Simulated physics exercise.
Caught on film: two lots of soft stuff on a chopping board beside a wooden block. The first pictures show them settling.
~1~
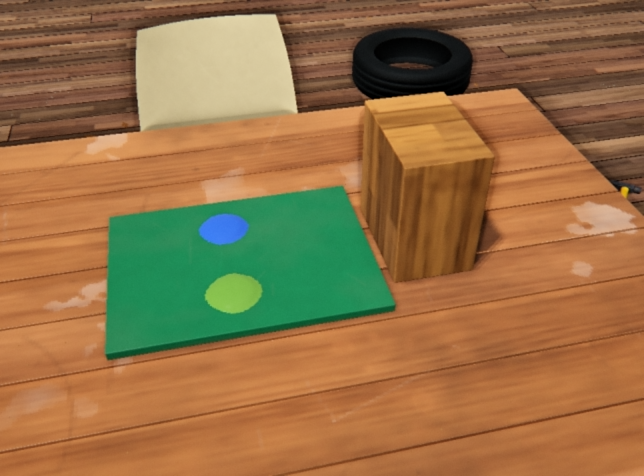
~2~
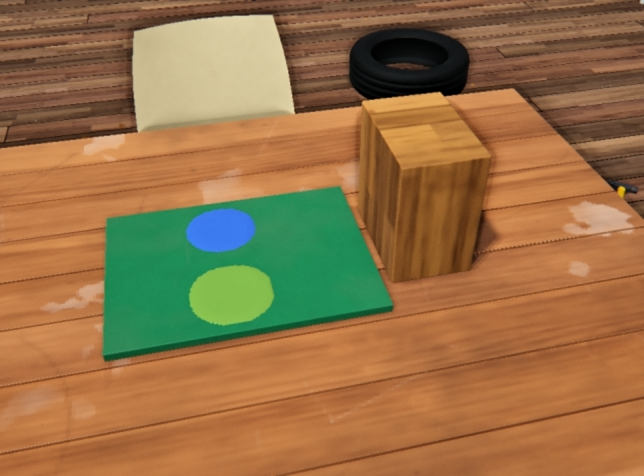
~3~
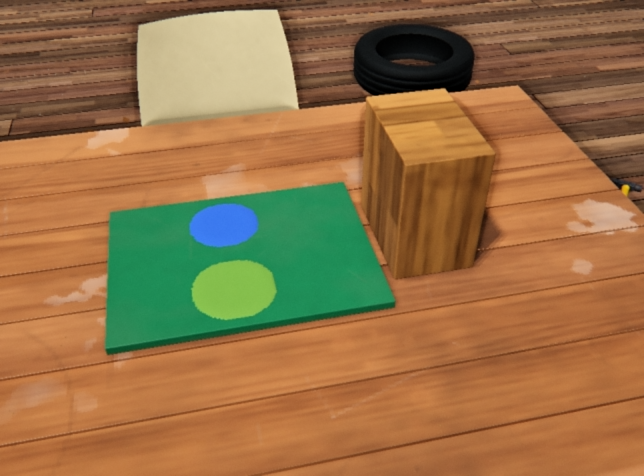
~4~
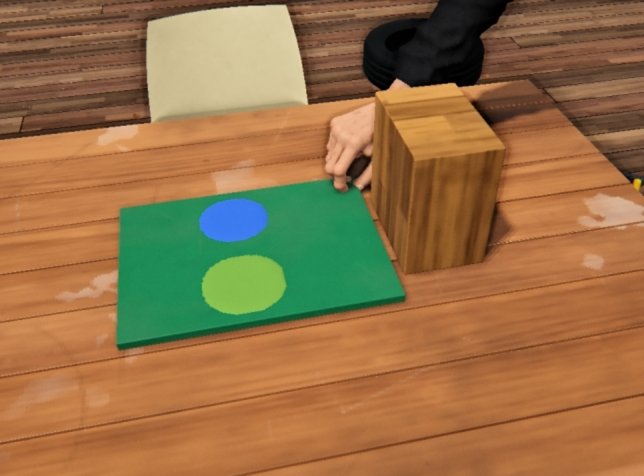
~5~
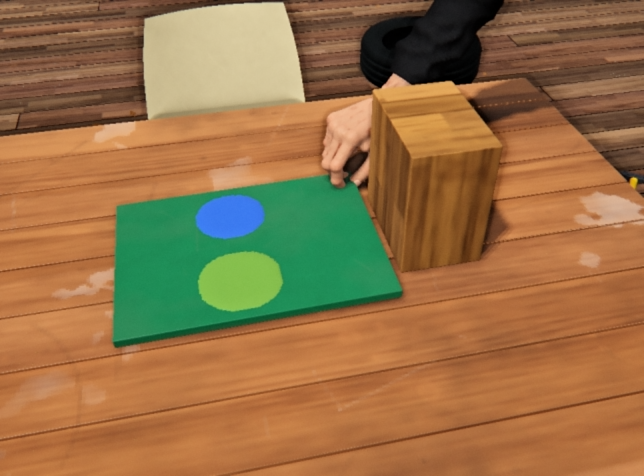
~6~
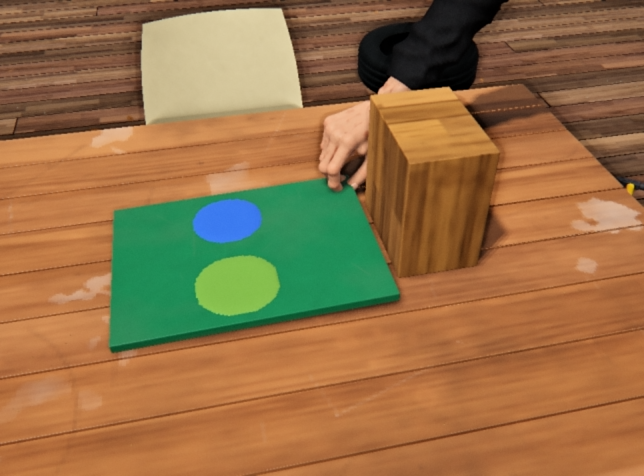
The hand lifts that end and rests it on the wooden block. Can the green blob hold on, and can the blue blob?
The green blob slides over the edge; the blue blob slides over the edge.
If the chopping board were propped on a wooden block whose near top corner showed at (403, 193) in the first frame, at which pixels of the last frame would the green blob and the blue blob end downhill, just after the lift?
In turn (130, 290) and (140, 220).
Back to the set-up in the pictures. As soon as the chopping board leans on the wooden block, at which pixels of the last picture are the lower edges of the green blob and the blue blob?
In turn (112, 302) and (124, 227).
Next, slope about 34°; the green blob has crept down a long way; the blue blob has crept down a long way.
After that, the green blob is dripping off the low end; the blue blob is dripping off the low end.
Finally, slope about 34°; the green blob is dripping off the low end; the blue blob is dripping off the low end.
